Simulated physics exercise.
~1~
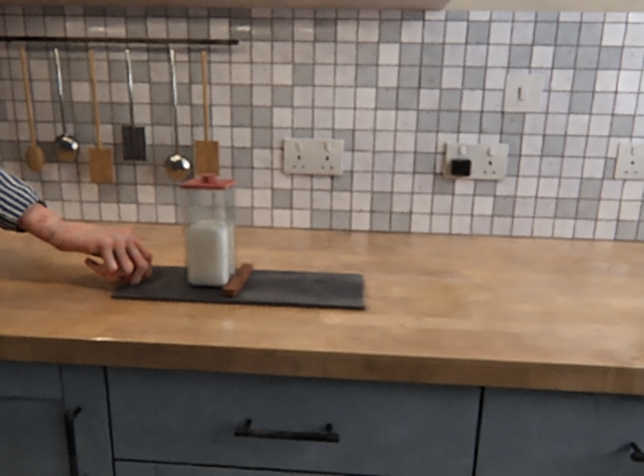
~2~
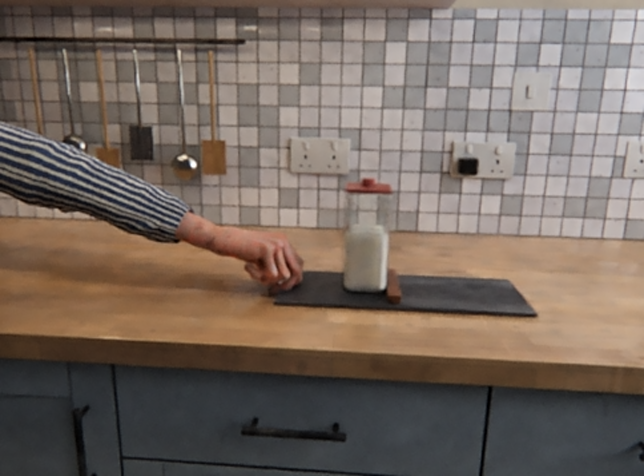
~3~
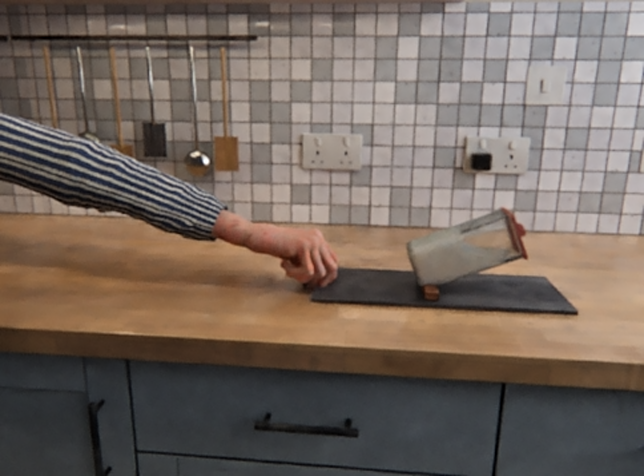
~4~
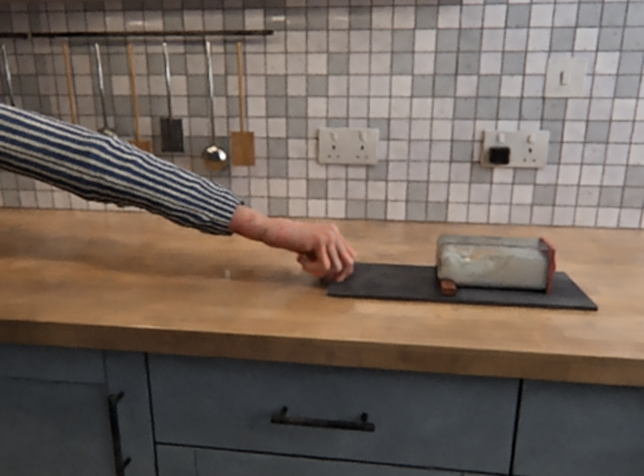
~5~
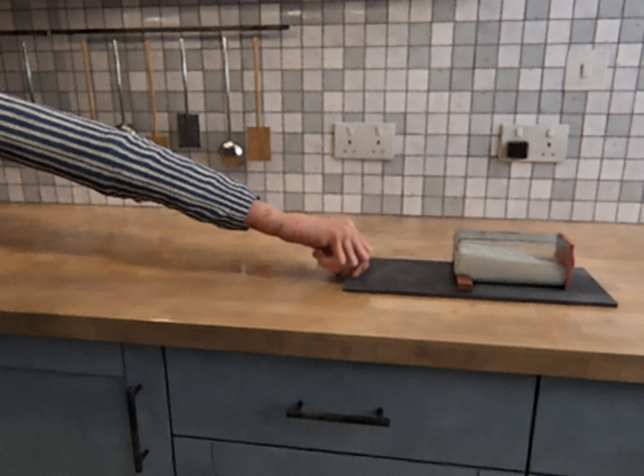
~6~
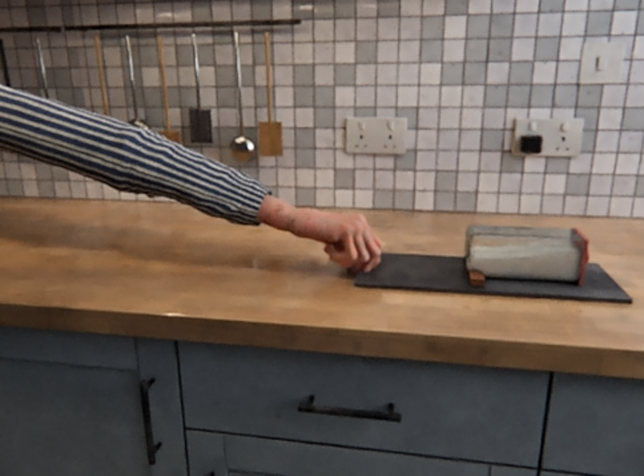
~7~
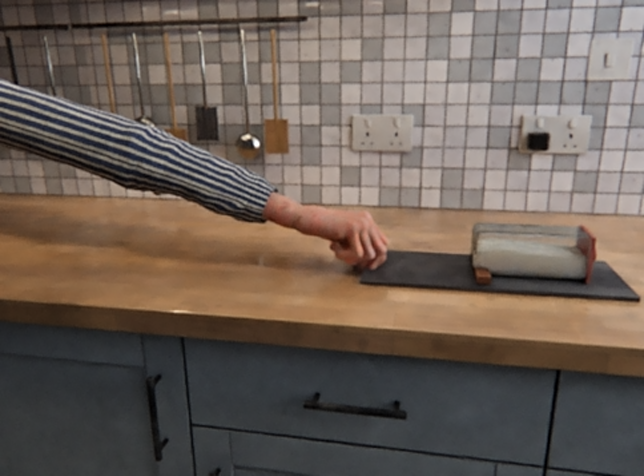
A square milk bottle tips over rightward and lies still after a hand slides its board right.
